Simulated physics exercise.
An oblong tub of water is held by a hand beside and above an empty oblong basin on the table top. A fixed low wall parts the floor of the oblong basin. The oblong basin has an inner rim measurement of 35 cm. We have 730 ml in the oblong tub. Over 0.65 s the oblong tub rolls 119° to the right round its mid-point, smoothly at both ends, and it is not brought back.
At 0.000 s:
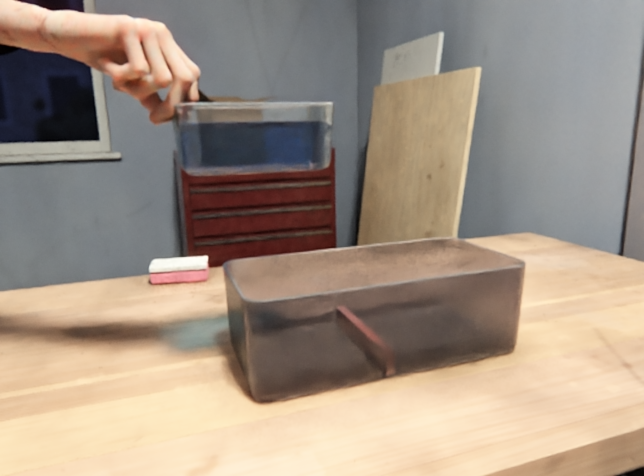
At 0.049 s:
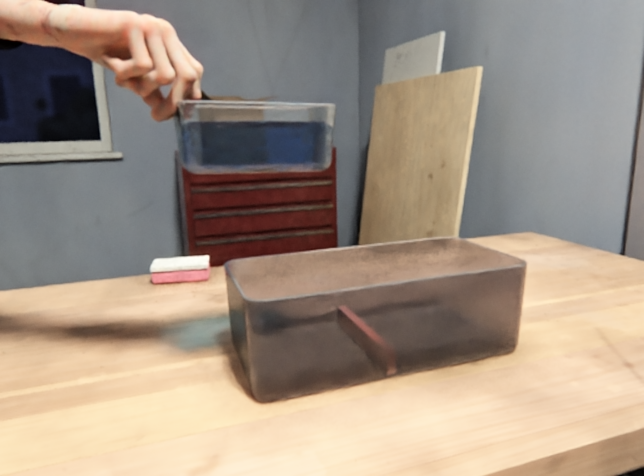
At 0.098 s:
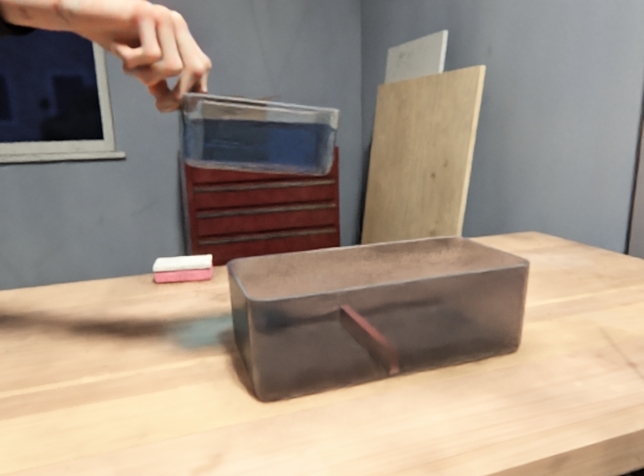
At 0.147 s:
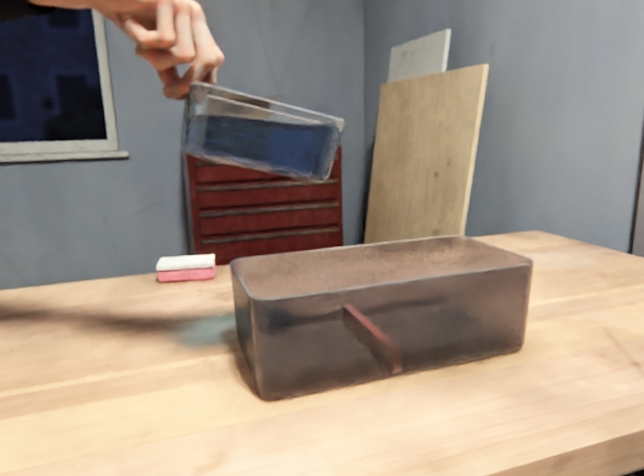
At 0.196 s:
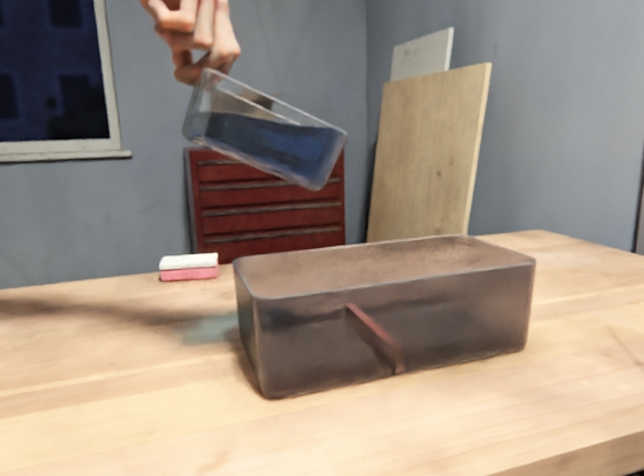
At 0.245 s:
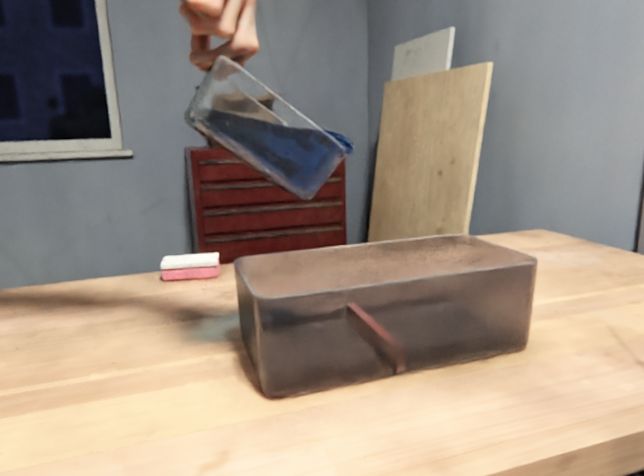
In the video, a hand holds a clear tub of blue-looking liquid above and beside an oblong basin on a wooden table, then tilts it steadily to the right until some liquid begins to pass over its lower edge.
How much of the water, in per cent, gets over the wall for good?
53 %.
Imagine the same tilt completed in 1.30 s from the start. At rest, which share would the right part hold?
That would give about 65 percent.
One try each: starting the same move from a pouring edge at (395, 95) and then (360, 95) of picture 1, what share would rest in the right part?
In order, 75 and 70 per cent.
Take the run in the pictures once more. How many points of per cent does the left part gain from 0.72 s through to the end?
Some 4 per cent.
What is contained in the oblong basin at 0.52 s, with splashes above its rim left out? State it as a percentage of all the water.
I'd estimate some 56 percent of the liquid.
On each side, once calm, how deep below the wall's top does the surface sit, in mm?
Left roughly 16 mm; right roughly 16 mm.
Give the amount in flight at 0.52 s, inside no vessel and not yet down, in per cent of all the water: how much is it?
At that moment, about 38 percent.
By 0.52 s the tilt is 107° and 7 per cent is still to pour, 14 is left of the wall and 41 right of it.
By 0.72 s the tilt is 119° and 0 per cent is still to pour, 40 is left of the wall and 53 right of it.
By 0.92 s the tilt is 119° and 0 per cent is still to pour, 43 is left of the wall and 54 right of it.
By 1.15 s the tilt is 119° and 0 per cent is still to pour, 44 is left of the wall and 53 right of it.
At rest 44 per cent lies left of the wall, 53 right of it and 3 outside.
